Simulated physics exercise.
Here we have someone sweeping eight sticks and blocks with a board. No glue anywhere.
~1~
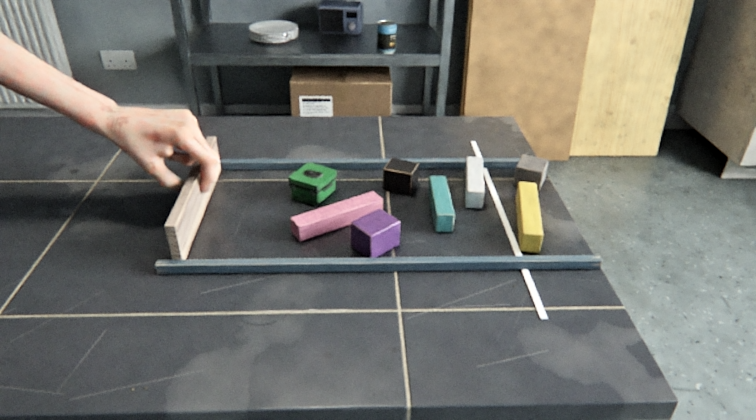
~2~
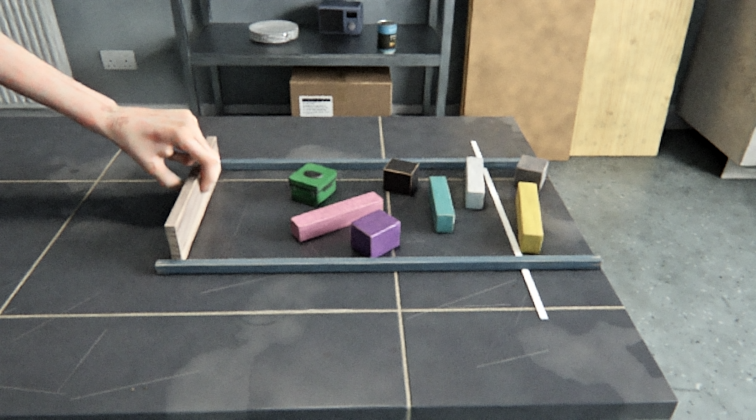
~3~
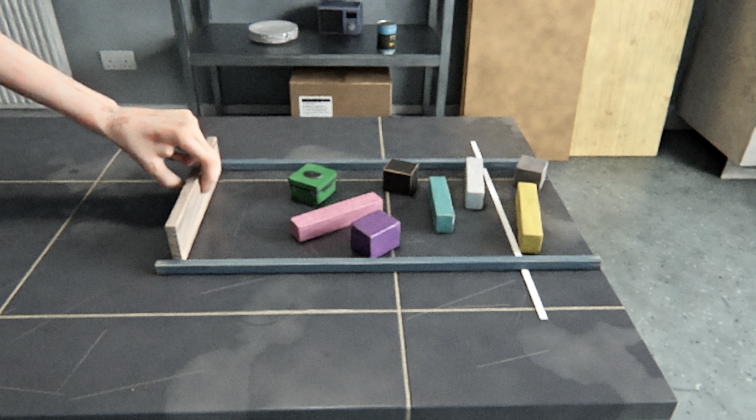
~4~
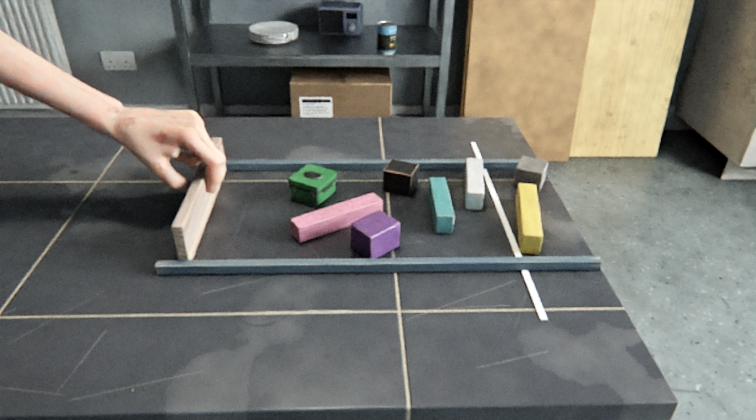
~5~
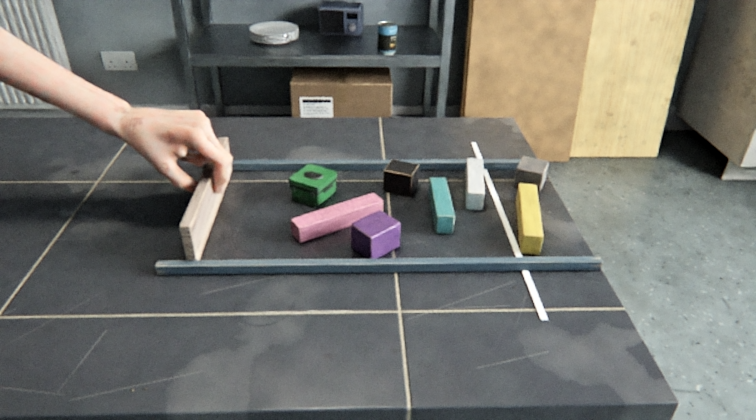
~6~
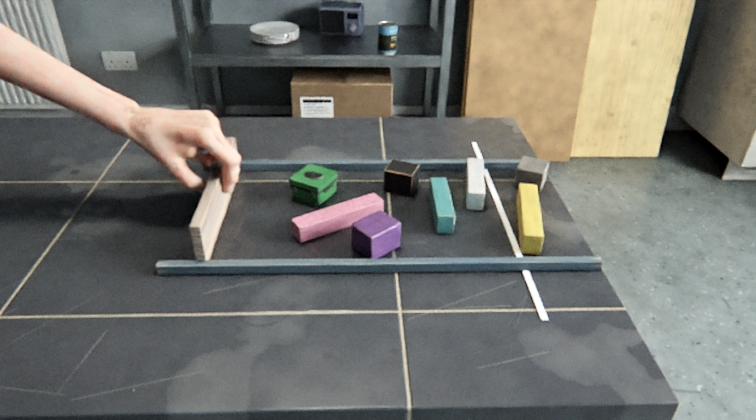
In the video, a hand holds a wooden board upright between two rails on a dark tabletop, then slides it slightly to the right, while the eight coloured blocks and bars scattered near a white tape line stay still.
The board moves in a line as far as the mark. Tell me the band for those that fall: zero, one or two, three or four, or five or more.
Outcome: The number that fall off is three or four.
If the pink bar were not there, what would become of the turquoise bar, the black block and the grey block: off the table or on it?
The turquoise bar remains up, the black block is kept, the grey block drops off.
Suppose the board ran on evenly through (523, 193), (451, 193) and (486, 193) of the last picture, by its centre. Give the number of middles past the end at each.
In that order 4, 0 and 1.
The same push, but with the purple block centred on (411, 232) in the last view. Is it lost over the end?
The purple block holds on.
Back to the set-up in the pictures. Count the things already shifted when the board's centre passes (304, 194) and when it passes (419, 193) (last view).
First 2, then 6.
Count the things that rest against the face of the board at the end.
3 of them.
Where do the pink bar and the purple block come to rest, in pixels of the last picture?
First (533, 209), then (540, 243).
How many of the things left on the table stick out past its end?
0 of them.
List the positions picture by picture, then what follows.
The first frame shows grey block (531, 172); yellow bar (528, 215); white bar (474, 182); board (197, 194); tape (501, 210).
The second frame shows yellow bar (528, 216); purple block (375, 234).
The third frame shows white bar (474, 182); green case (313, 185).
The fourth frame shows grey block (531, 174); turquoise bar (440, 204).
The fifth frame shows yellow bar (529, 217); board (209, 195).
The sixth frame shows grey block (532, 174); yellow bar (529, 217); white bar (475, 183); board (218, 194); tape (501, 211).
Early on, none off yet; grey block at rest near (532, 174); yellow bar at rest near (529, 217); white bar at rest near (475, 183).
A while later, none off yet; grey block at rest near (532, 174); yellow bar at rest near (529, 217); white bar moving near (486, 184).
Finally, the number that fall off is three or four; lost, white bar, yellow bar and grey block.
